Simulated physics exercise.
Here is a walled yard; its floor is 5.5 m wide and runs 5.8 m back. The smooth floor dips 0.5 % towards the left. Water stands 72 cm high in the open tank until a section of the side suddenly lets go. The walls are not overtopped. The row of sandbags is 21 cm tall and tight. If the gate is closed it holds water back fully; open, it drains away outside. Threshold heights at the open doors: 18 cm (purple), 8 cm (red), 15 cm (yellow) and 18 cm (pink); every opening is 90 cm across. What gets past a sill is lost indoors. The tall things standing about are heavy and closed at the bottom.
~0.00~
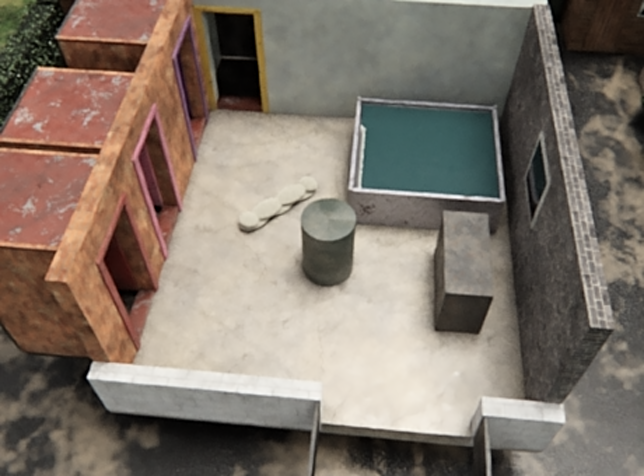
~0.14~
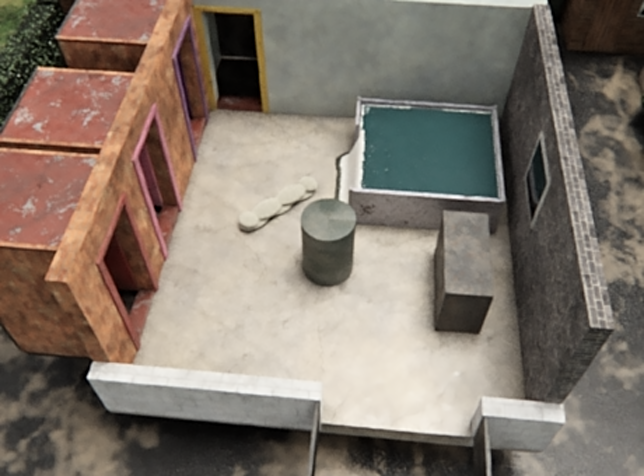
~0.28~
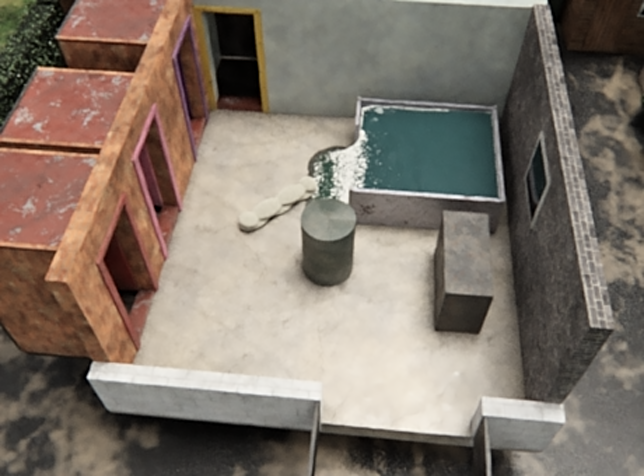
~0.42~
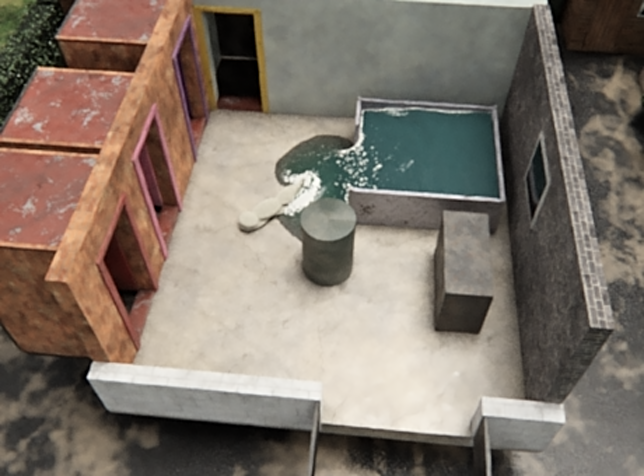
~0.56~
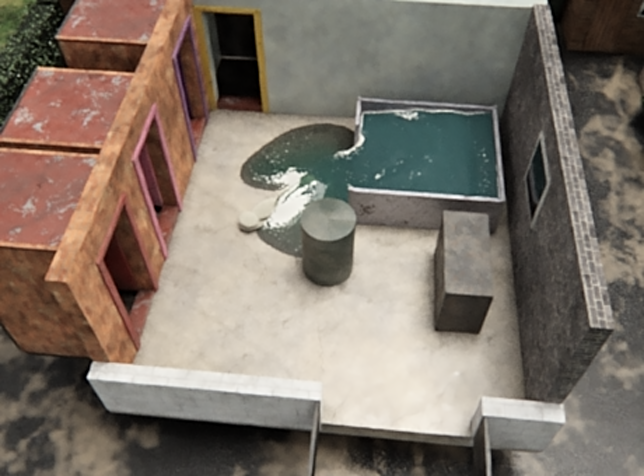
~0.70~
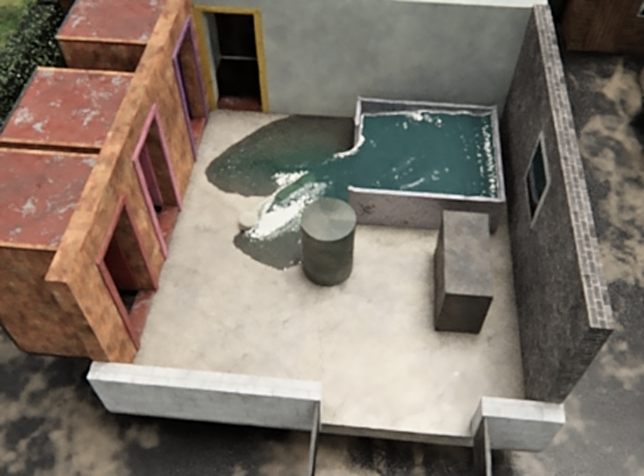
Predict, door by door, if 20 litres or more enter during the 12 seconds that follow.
Within that time: At the purple door it exceeds the limit; at the red door it exceeds the limit; at the yellow door it goes over the limit; at the pink door it stays under the limit.
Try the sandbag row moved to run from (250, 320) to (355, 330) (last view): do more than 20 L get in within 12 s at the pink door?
Against that limit: Pink past it.
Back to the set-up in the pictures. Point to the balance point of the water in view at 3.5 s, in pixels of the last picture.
At about (302, 217).
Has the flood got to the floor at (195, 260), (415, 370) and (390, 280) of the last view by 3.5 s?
In turn: Under water, not reached, dry.
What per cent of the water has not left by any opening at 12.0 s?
Roughly 74 in a hundred.
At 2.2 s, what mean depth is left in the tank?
Roughly 34 cm on average.
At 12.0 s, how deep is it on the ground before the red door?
Some 11.5 cm.
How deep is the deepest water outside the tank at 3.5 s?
About 36 cm.
After 1.4 s water covers 45 % of the floor and is deepest (46 cm) near (323, 189); purple door 32 cm at the sill, 17 L in, red door 4 cm at the sill, 0 L in, yellow door 10 cm at the sill, 0 L in, pink door 6 cm at the sill, 0 L in.
After 2.2 s water covers 55 % of the floor and is deepest (43 cm) near (130, 376); purple door 34 cm at the sill, 67 L in, red door 19 cm at the sill, 16 L in, yellow door 29 cm at the sill, 26 L in, pink door 17 cm at the sill, 0 L in.
After 3.5 s water covers 60 % of the floor and is deepest (36 cm) near (130, 376); purple door 23 cm at the sill, 126 L in, red door 18 cm at the sill, 71 L in, yellow door 24 cm at the sill, 97 L in, pink door 10 cm at the sill, 1 L in.
After 7.0 s water covers 95 % of the floor and is deepest (17 cm) near (242, 398); purple door 14 cm at the sill, 135 L in, red door 16 cm at the sill, 211 L in, yellow door 14 cm at the sill, 122 L in, pink door 14 cm at the sill, 1 L in.
After 12.0 s water covers 95 % of the floor and is deepest (13 cm) near (389, 122); purple door 9 cm at the sill, 135 L in, red door 11 cm at the sill, 268 L in, yellow door 9 cm at the sill, 122 L in, pink door 11 cm at the sill, 1 L in.
